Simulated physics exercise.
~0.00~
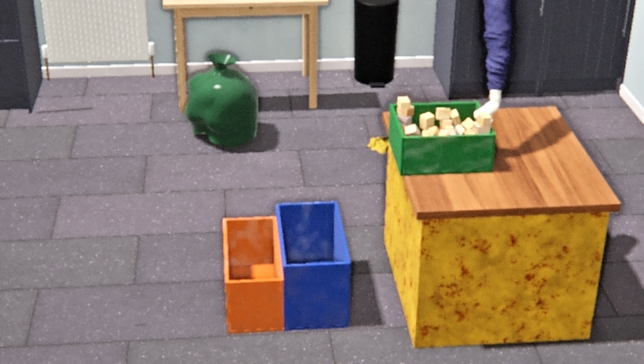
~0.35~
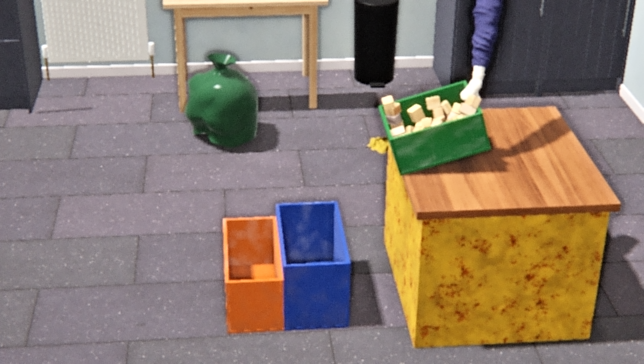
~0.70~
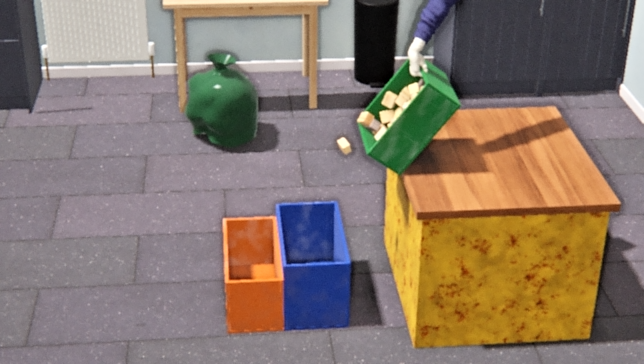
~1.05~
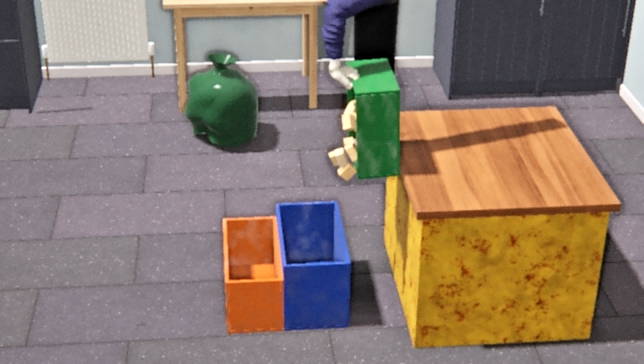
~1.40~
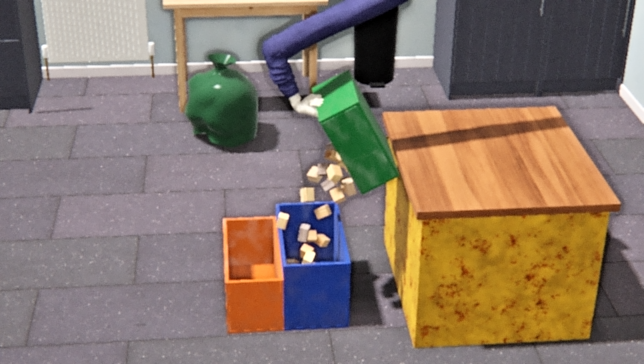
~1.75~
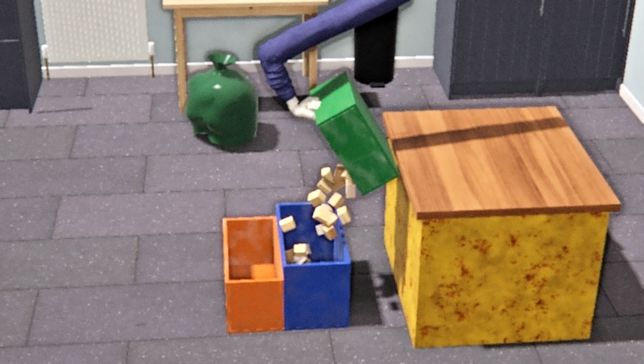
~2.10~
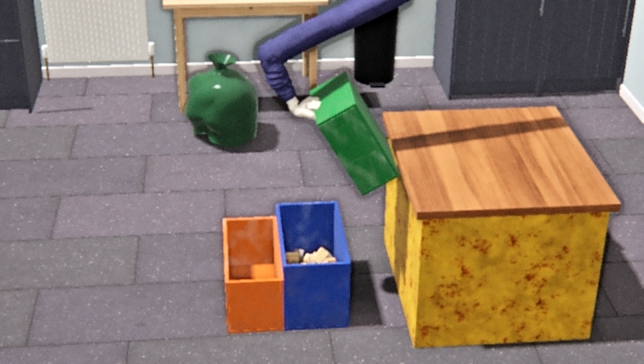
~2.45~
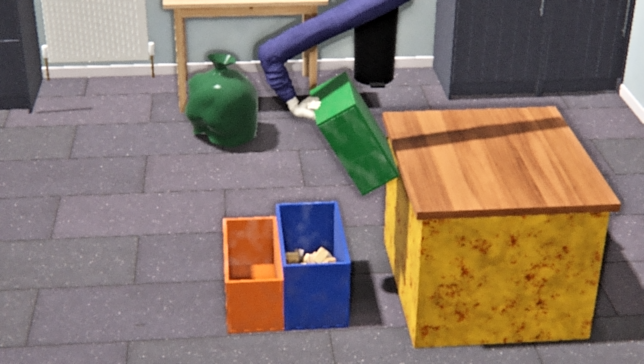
In a room with a grey tiled floor, a purple-sleeved arm tipped a green crate of small wooden blocks over the left edge of a bench, and they tumbled into the blue tub below, leaving the orange tub beside it empty.
